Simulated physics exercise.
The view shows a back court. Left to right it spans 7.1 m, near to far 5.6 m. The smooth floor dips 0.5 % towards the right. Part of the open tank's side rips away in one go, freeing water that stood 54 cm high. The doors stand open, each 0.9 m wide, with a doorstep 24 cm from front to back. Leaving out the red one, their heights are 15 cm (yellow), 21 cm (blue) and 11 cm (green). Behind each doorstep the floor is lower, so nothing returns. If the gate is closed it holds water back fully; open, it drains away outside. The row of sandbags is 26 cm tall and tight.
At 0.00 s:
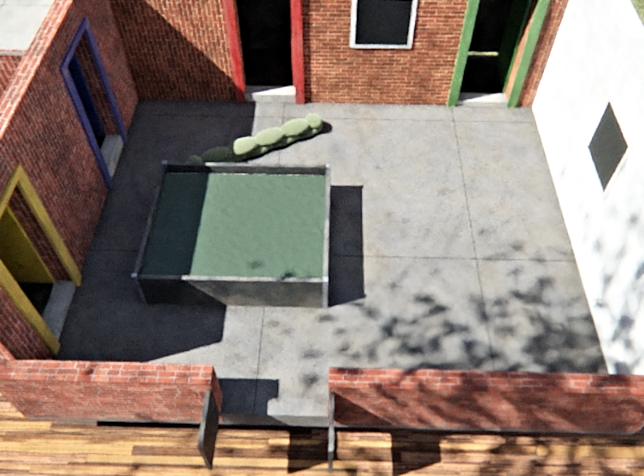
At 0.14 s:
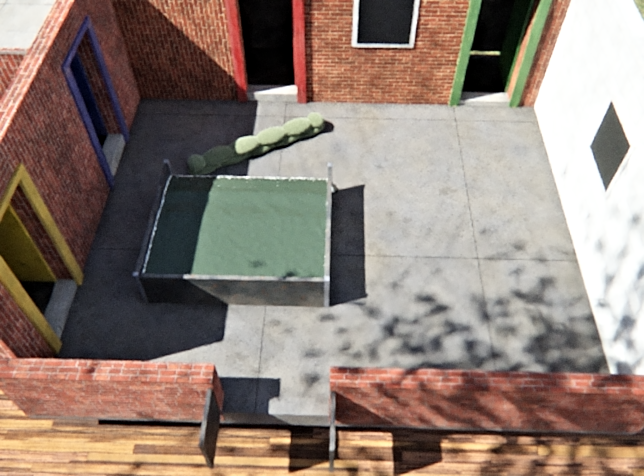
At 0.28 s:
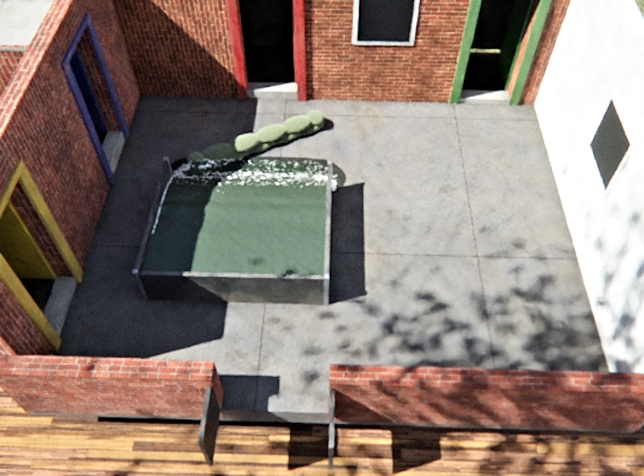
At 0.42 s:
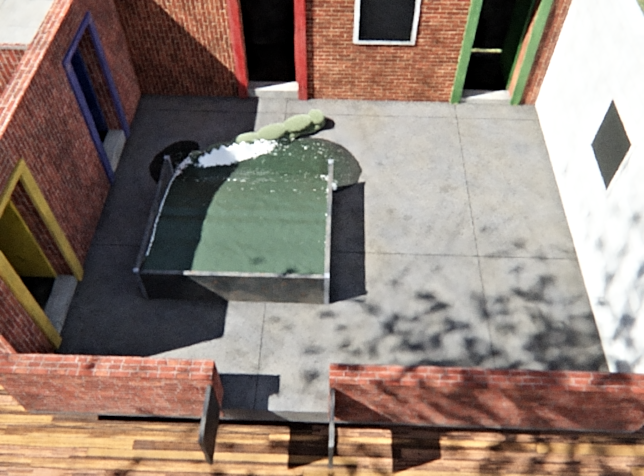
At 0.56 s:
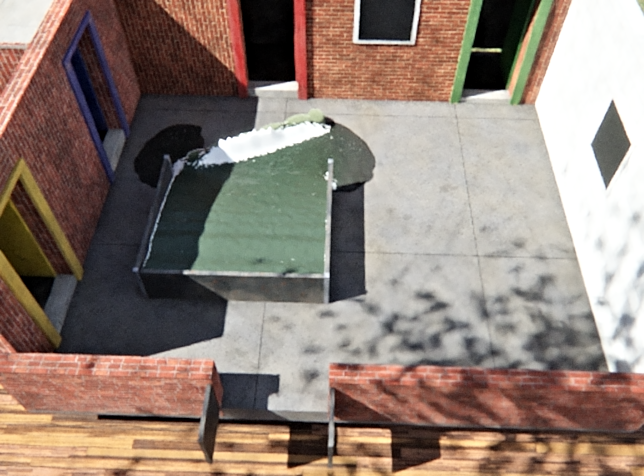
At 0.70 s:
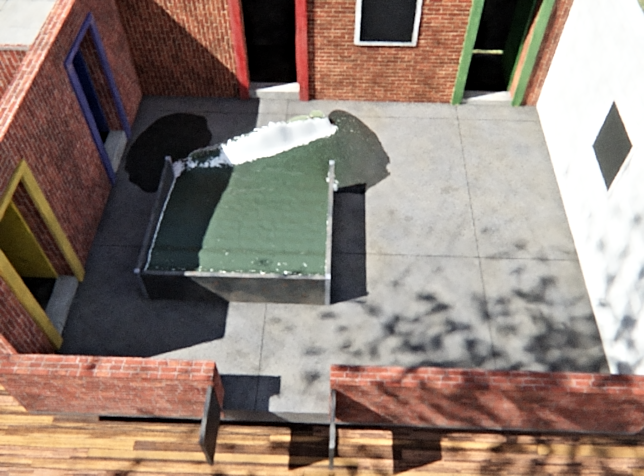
Water burst out of the far side of an open tank in a brick-walled courtyard, foaming white over the low green bushes behind it, then spread across the grey floor to both left and right.
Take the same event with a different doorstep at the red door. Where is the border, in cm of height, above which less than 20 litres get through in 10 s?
About 8.5 cm.
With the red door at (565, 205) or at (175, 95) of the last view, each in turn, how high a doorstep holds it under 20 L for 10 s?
Roughly 8.5 and 13.0 cm.
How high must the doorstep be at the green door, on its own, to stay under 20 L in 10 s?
About 15 cm at green.
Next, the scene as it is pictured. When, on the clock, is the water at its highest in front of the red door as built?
Near 5.0 s.
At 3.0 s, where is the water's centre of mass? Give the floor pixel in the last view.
Around (313, 172).
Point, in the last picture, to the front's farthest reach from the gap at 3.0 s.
At about (533, 106).
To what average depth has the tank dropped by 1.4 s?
Roughly 30 cm on average.
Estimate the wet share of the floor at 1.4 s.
Some 30 per cent of it.
After 1.4 s water covers 30 % of the floor, deepest (40 cm) near (242, 162); 2 cm at the red door, 0 litres in over its 17 cm doorstep.
After 3.0 s water covers 45 % of the floor, deepest (36 cm) near (537, 119); 9 cm at the red door, 0 litres in over its 17 cm doorstep.
After 10.0 s water covers 95 % of the floor, deepest (13 cm) near (593, 376); 8 cm at the red door, 0 litres in over its 17 cm doorstep.
At the red door as built, the water arrived by 1.3 s and peaked near 15 cm at 4.8 s.
With a doorstep of 6.5 cm, 48 litres would have come in within the 10 s; with 9.5 cm, 13 litres. So under 20 litres takes about 8.5 cm.
